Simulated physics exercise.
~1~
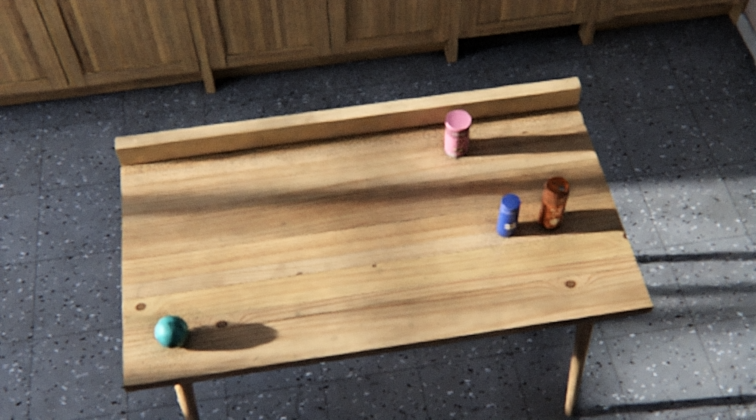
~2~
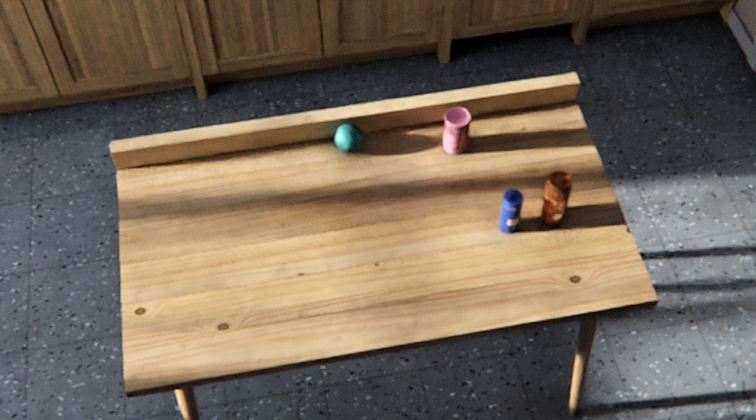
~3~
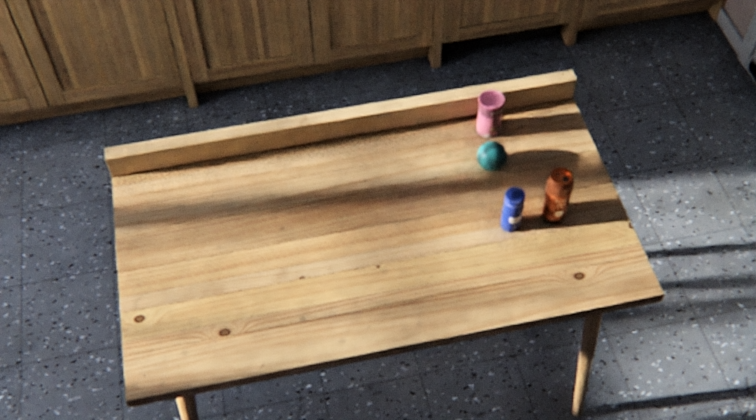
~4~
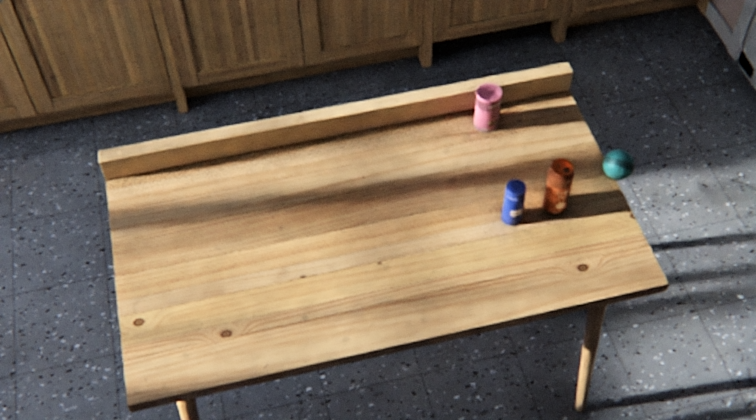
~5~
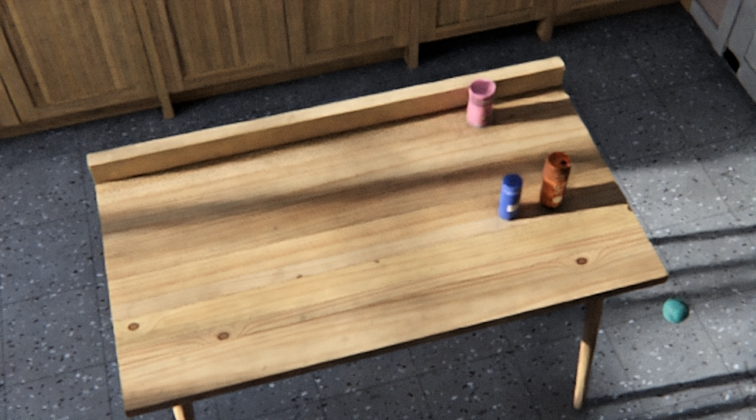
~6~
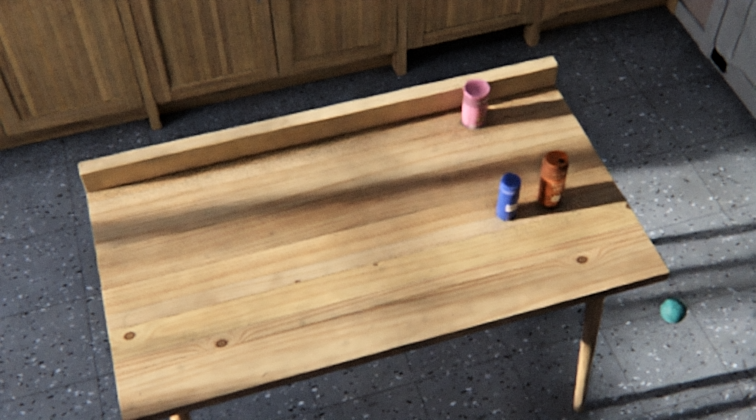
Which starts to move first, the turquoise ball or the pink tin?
The turquoise ball moves first, crossing the table to the back rail while the pink tin is still in its place. The tin shifts to the right only after that.
Wooden table with turquoise ball rolling to back rail, pink tin shifting right still upright, then ball dropping to the floor.
